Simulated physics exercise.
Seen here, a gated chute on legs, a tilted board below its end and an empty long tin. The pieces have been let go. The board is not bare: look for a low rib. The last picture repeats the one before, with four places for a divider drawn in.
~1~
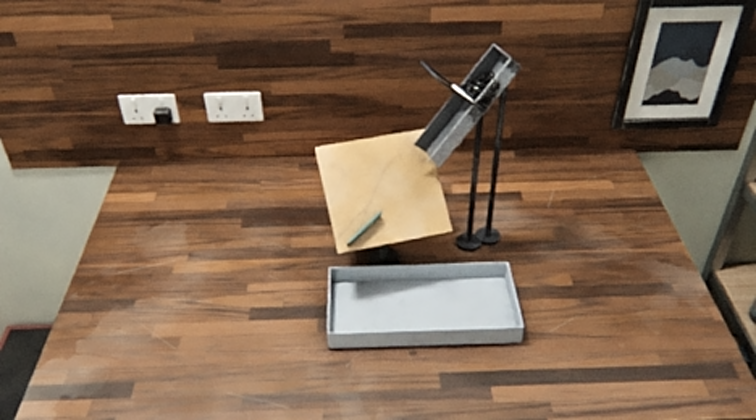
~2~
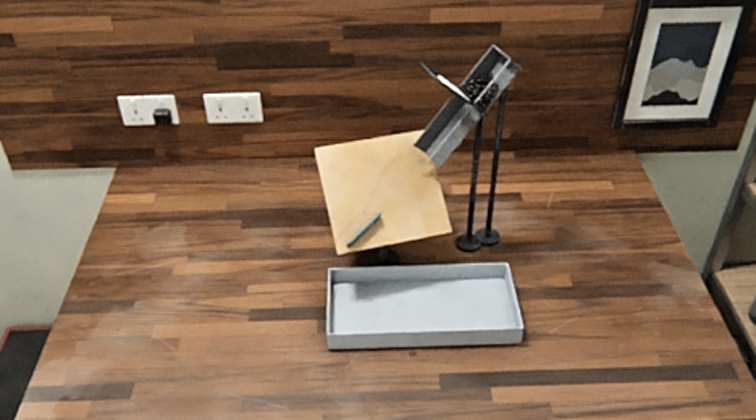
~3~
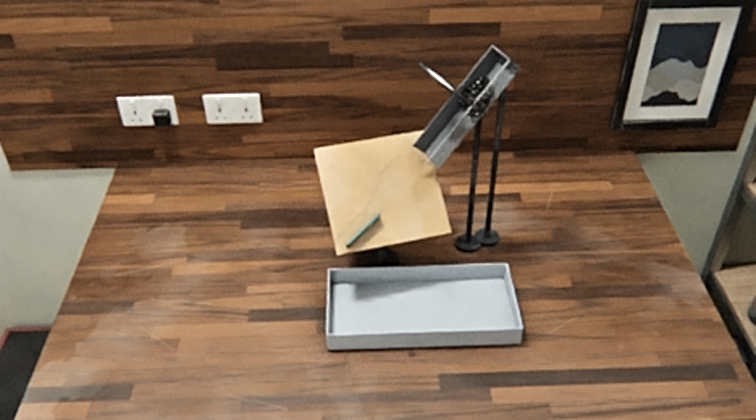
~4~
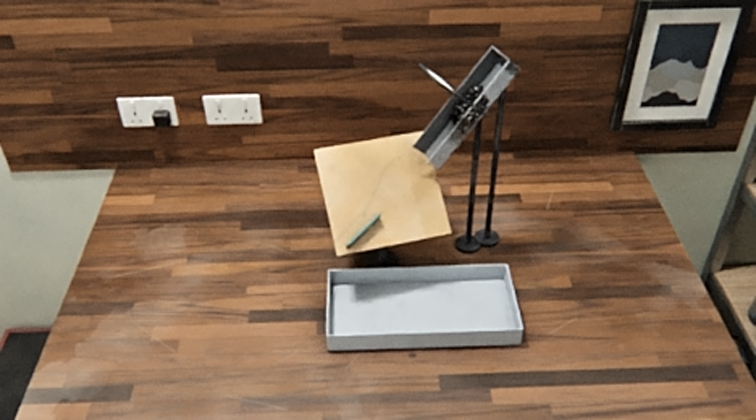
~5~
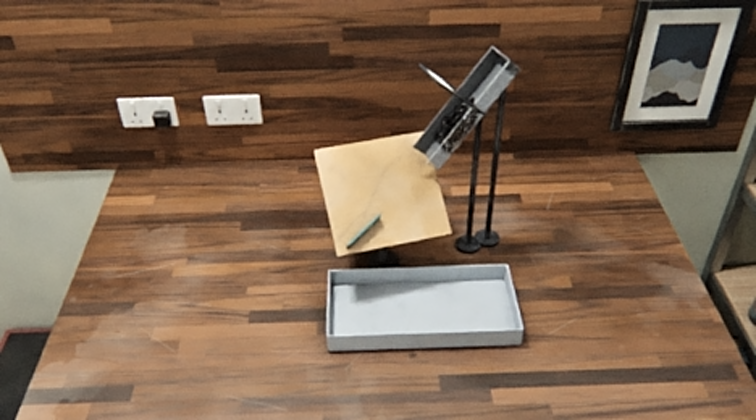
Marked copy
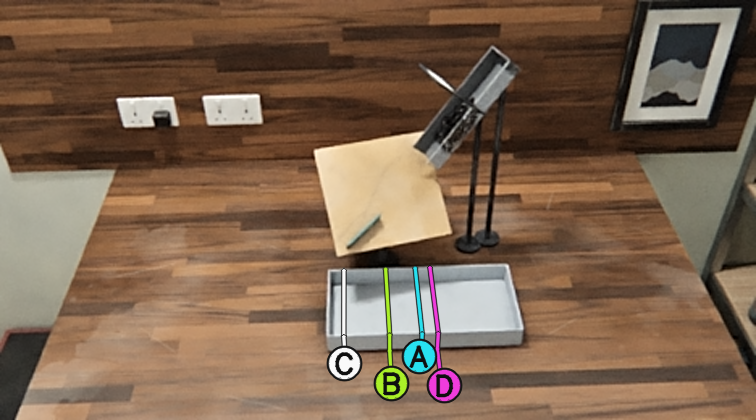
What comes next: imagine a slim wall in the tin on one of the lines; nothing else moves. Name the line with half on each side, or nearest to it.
Use line B.
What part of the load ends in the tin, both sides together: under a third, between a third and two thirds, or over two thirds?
About that: Over two thirds.
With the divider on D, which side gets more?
Left.
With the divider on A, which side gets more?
More lands on the left.
On the marked copy, line A crosses the front rim at (422, 333); line B crosses the front rim at (389, 334); line C crosses the front rim at (343, 335); line D crosses the front rim at (438, 332).
With A, of what is caught, most on the left of the divider, a small part on the right.
With B, of what is caught, about half on the left of the divider, about half on the right.
With C, of what is caught, a stray few on the left of the divider, nearly all on the right.
With D, of what is caught, nearly all on the left of the divider, a small part on the right.
